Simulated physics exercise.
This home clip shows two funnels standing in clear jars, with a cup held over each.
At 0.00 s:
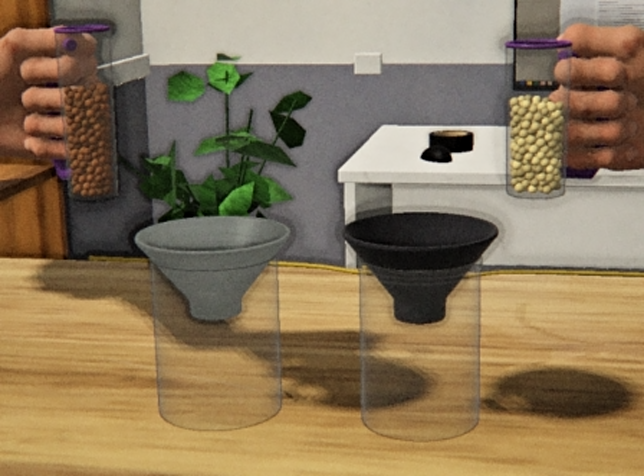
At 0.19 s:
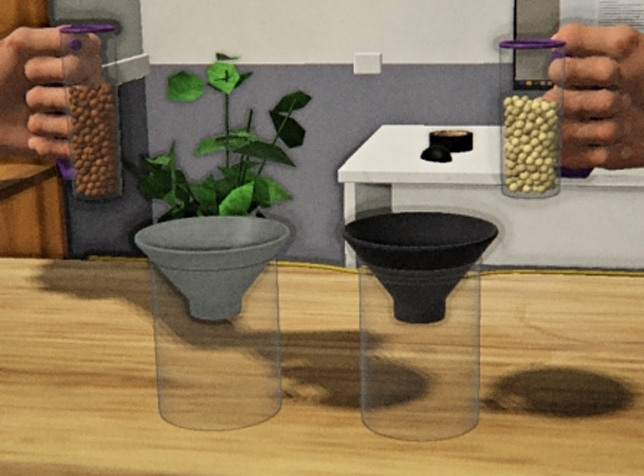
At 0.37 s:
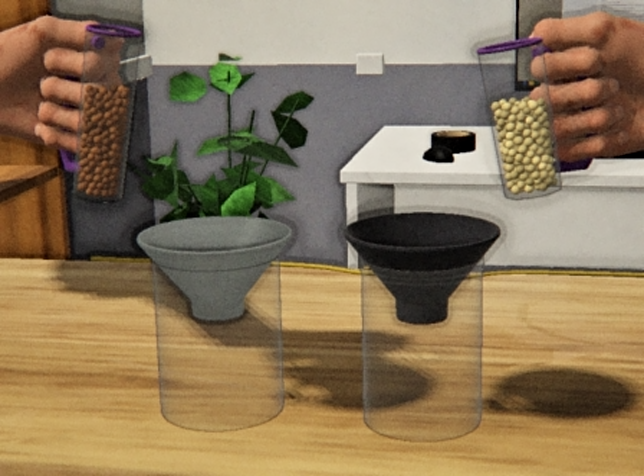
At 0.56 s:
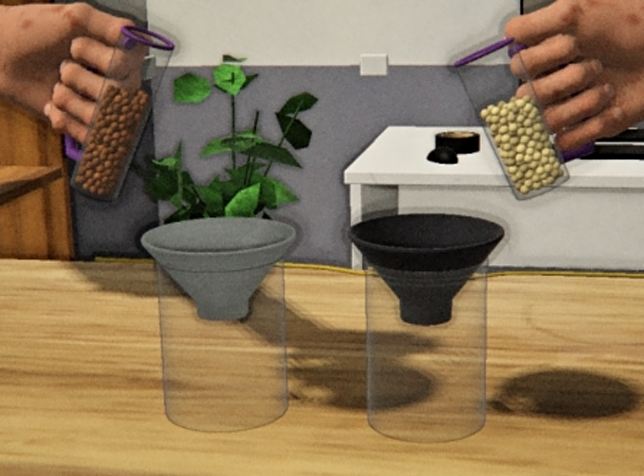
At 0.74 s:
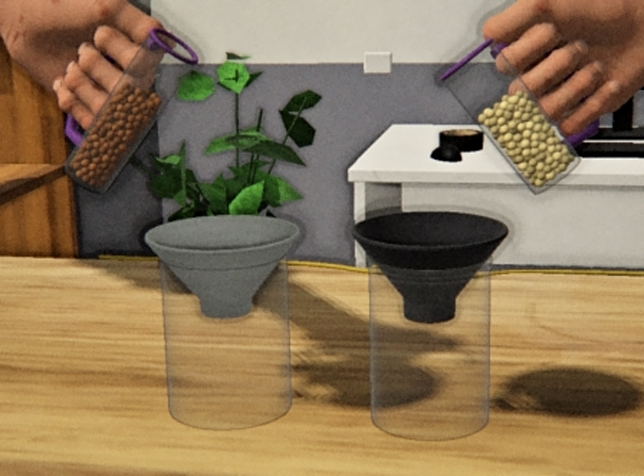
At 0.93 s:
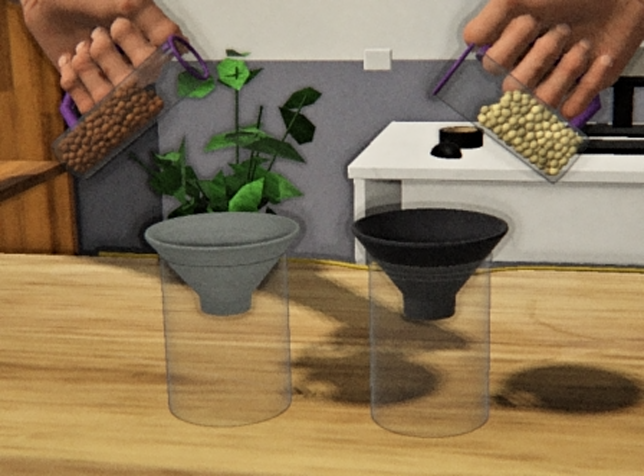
In the video, two hands hold clear cups, one of brown balls on the left and one of pale beans on the right, above grey and black funnels in clear jars, then gradually tilt both cups inward.
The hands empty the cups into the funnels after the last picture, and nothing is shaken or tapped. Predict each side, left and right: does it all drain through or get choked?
Left: Drains through, right: Drains through.
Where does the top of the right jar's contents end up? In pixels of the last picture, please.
About (460, 393).
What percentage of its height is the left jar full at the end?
10 per cent or so.
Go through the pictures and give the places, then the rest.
Left funnel at (213, 246), outlet at (216, 313), about 6 pieces wide; left cup at (88, 114), holding cereal balls; right funnel at (420, 243), outlet at (420, 317), about 5 pieces wide; right cup at (537, 119), holding soya beans, in the first frame.
Left cup at (93, 114), upright; right cup at (531, 119), upright, in the second frame.
Left cup at (106, 114), tipped 10°; right cup at (521, 119), tipped 10°, in the third frame.
Left cup at (120, 115), tipped 24°; right cup at (513, 120), tipped 24°, in the fourth frame.
Left cup at (129, 113), tipped 38°; right cup at (512, 118), tipped 38°, in the fifth frame.
Left funnel at (223, 242), outlet at (226, 309); left cup at (129, 110), tipped 52°; right funnel at (429, 239), outlet at (429, 313); right cup at (512, 115), tipped 52°, in the sixth frame.
Around 1.16 s, left, all still in the cup; right, all still in the cup.
Around 1.45 s, left, all still in the cup; right, all still in the cup.
Around 1.75 s, left, nearly all still in the cup, a small part in or over the funnel; right, most still in the cup, about a quarter in or over the funnel, a stray few down in the jar.
Finally (2.9 s), left, all down in the jar; right, all down in the jar.
